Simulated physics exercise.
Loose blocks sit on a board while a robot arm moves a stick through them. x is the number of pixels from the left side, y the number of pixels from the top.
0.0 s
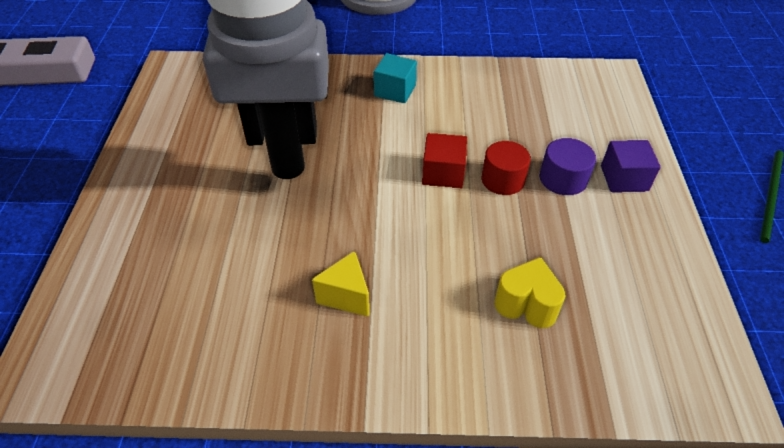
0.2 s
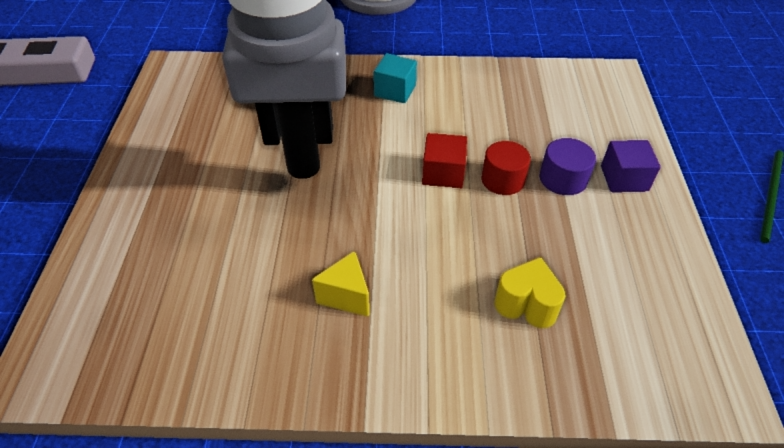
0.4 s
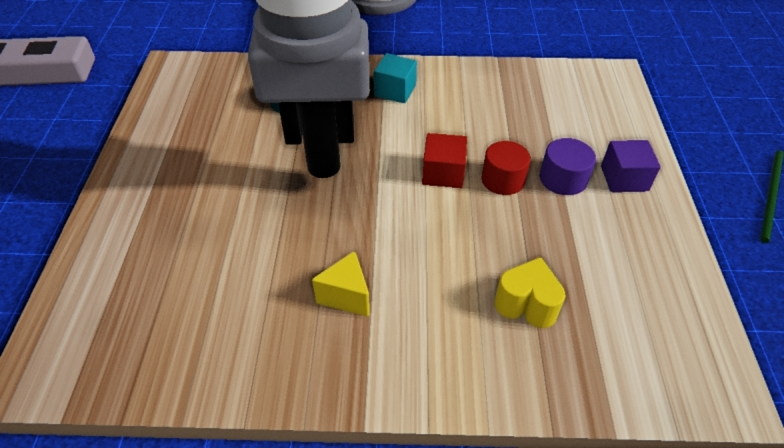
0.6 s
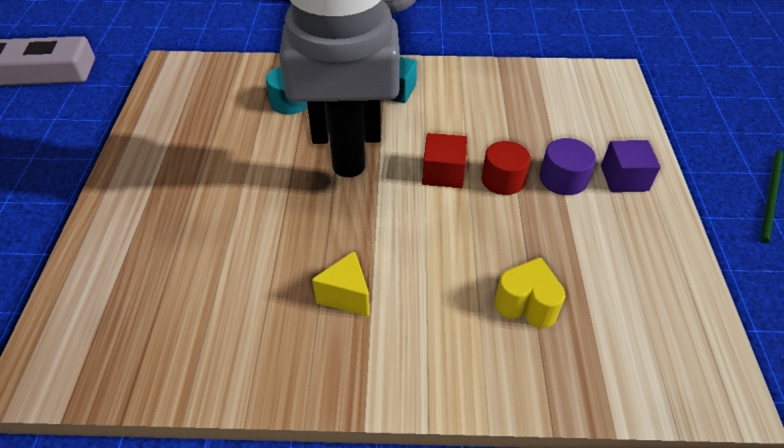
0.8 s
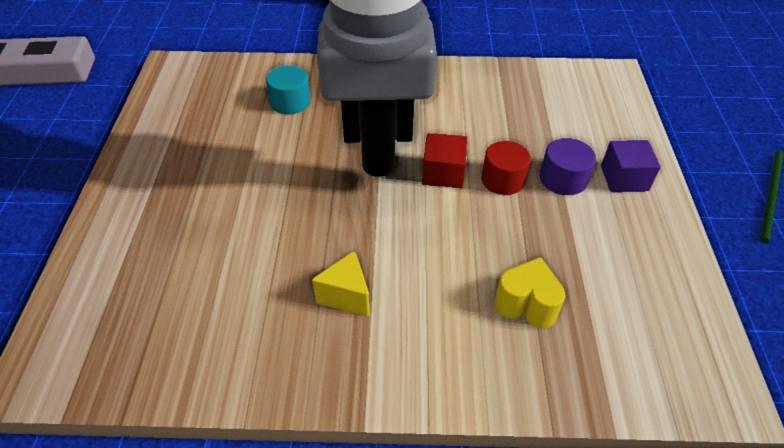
A grey robot arm holding a short black stick stands over a striped wooden board on a blue surface, seen from a raised, fixed view. A red cube, red cylinder, purple cylinder and purple cube line up at right, with yellow triangular and heart-shaped blocks nearer and teal blocks behind. The arm slides steadily rightward toward the row, passing before the teal blocks, while the blocks stay still.
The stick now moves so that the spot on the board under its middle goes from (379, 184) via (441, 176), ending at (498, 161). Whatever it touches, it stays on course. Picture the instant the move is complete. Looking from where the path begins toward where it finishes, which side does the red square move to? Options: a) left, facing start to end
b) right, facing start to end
I'll go with b - right, facing start to end.
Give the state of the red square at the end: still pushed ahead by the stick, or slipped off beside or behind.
Pushed ahead.
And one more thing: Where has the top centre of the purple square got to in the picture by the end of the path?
Most likely (666, 150).
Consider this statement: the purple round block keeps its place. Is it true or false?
That claim is false.
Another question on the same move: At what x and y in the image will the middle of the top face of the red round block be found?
The middle of its upper face should be somewhere near (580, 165).
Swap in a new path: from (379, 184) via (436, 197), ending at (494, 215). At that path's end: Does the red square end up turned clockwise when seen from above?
No
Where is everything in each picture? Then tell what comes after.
In the first picture, tip of the stick at (288, 168), middles of tops, red square at (446, 147), red round block at (508, 155), purple round block at (571, 153), purple square at (635, 153).
In the second picture, stick at (304, 168), nothing pushed.
In the third picture, stick at (324, 167), nothing pushed.
In the fourth picture, stick at (349, 166), nothing pushed.
In the fifth picture, stick at (379, 166), red square at (446, 147), red round block at (508, 155), purple round block at (571, 153), purple square at (635, 153).
The first path, step by step. One third of the way, stick at (422, 160); red square at (458, 146), turned 15° anticlockwise.
Two thirds of the way, stick at (463, 153); red square at (503, 146); red round block at (546, 157); purple round block at (592, 153).
At the end, stick at (502, 143); red square at (544, 143), turned 35° clockwise; red round block at (580, 165); purple round block at (625, 160); purple square at (666, 150).
